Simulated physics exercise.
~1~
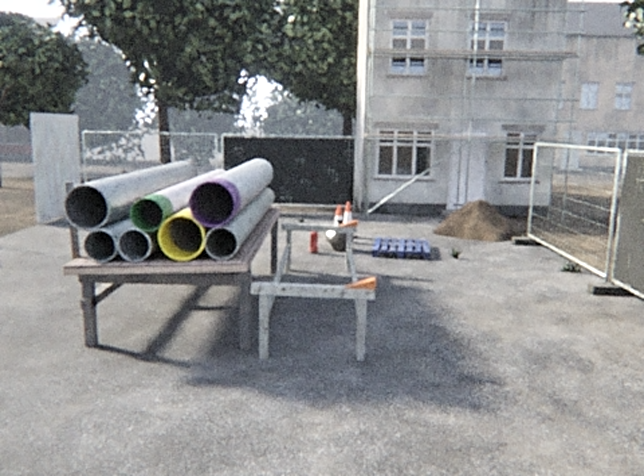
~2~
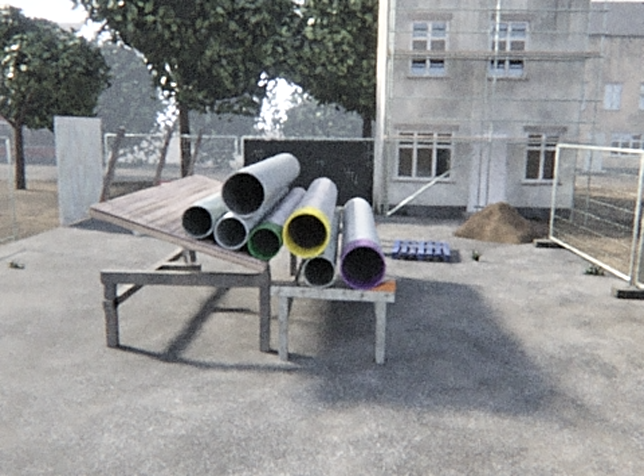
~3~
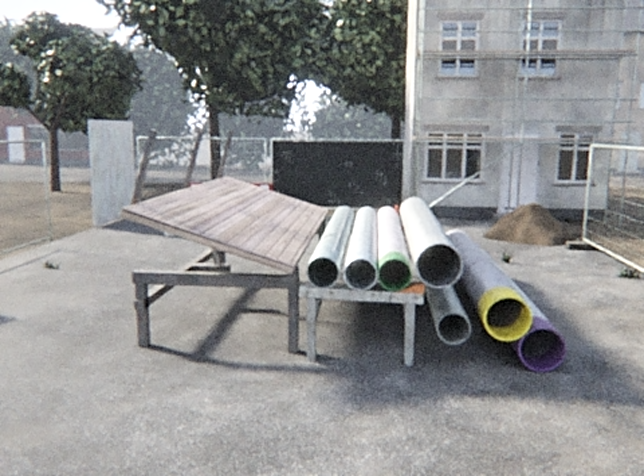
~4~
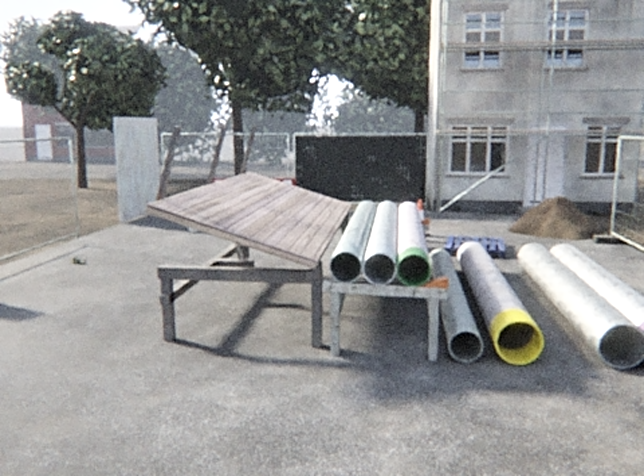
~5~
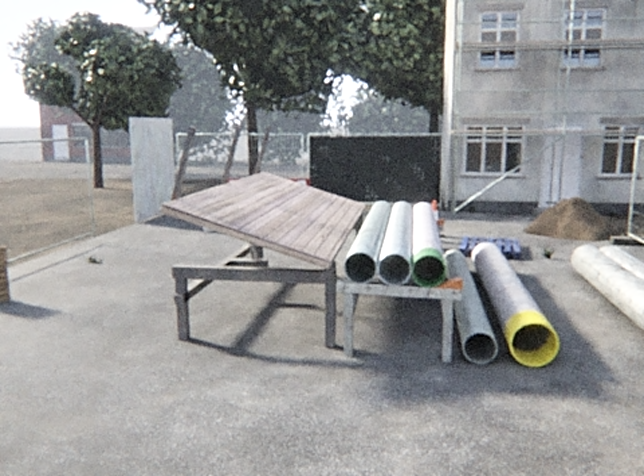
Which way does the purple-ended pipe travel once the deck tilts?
It rolls to the right, across the rack and over its far end to the ground.
